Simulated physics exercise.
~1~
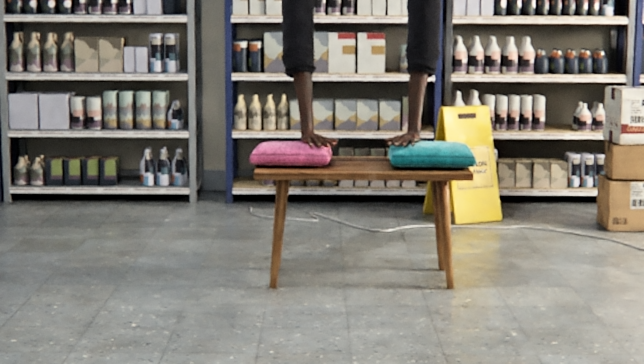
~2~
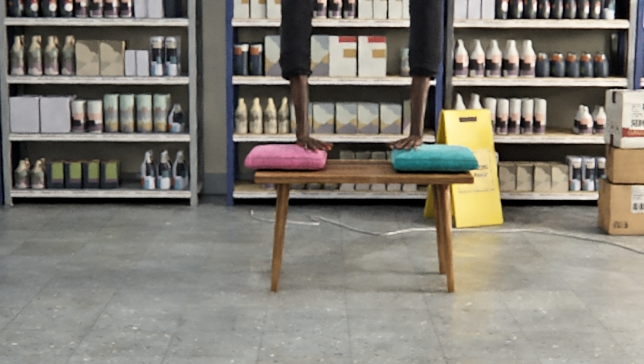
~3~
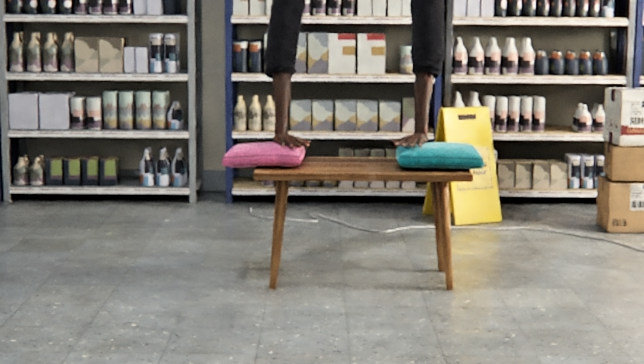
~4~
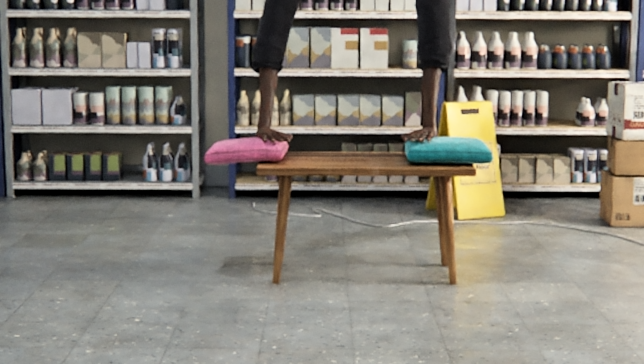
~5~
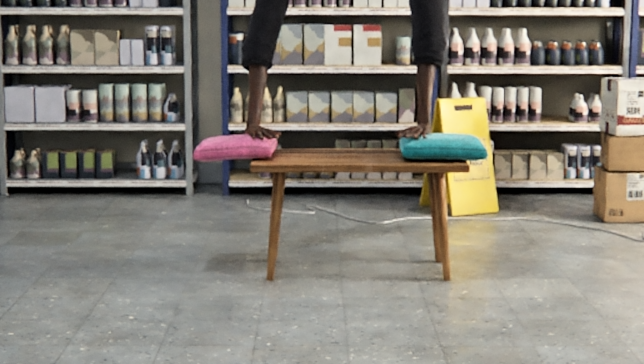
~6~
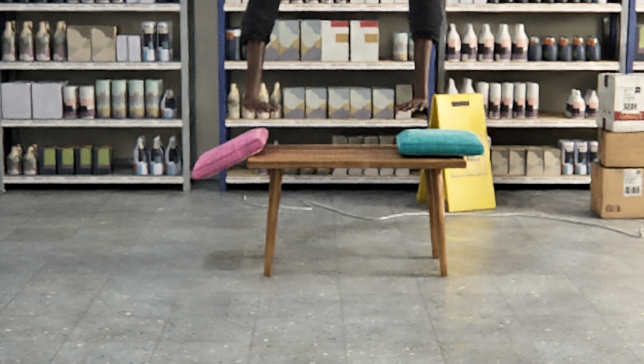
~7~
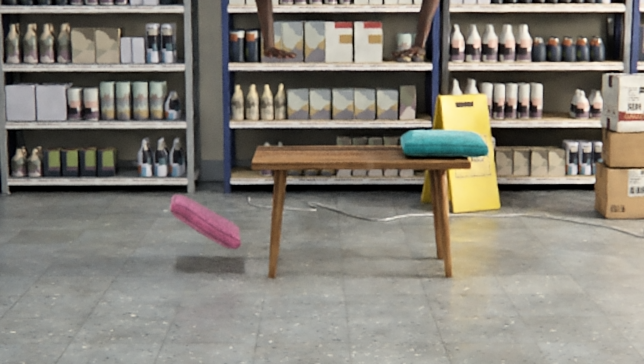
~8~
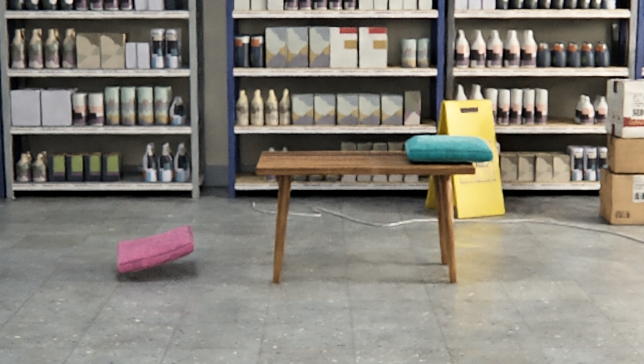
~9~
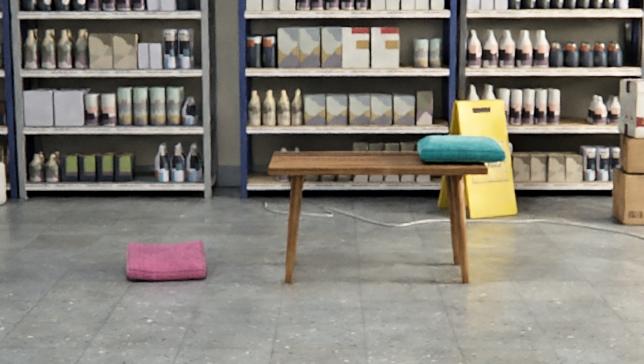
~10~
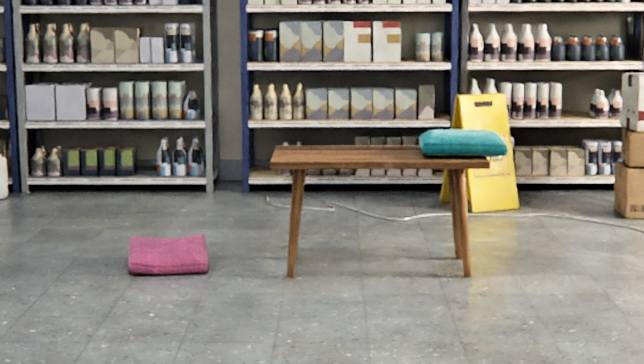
A pink cushion and a turquoise cushion sit near the middle of a low wooden table, a hand pressing on each, in front of shelves of bottles and boxes. The hands push them apart, the pink one sliding left until it juts past the table's end, the turquoise one shifting slightly right. As the hands lift away, the pink cushion tips down over the left edge. It drops, turning as it falls, and lands on the grey floor to the left of the table. The turquoise cushion stays on the right end of the tabletop.
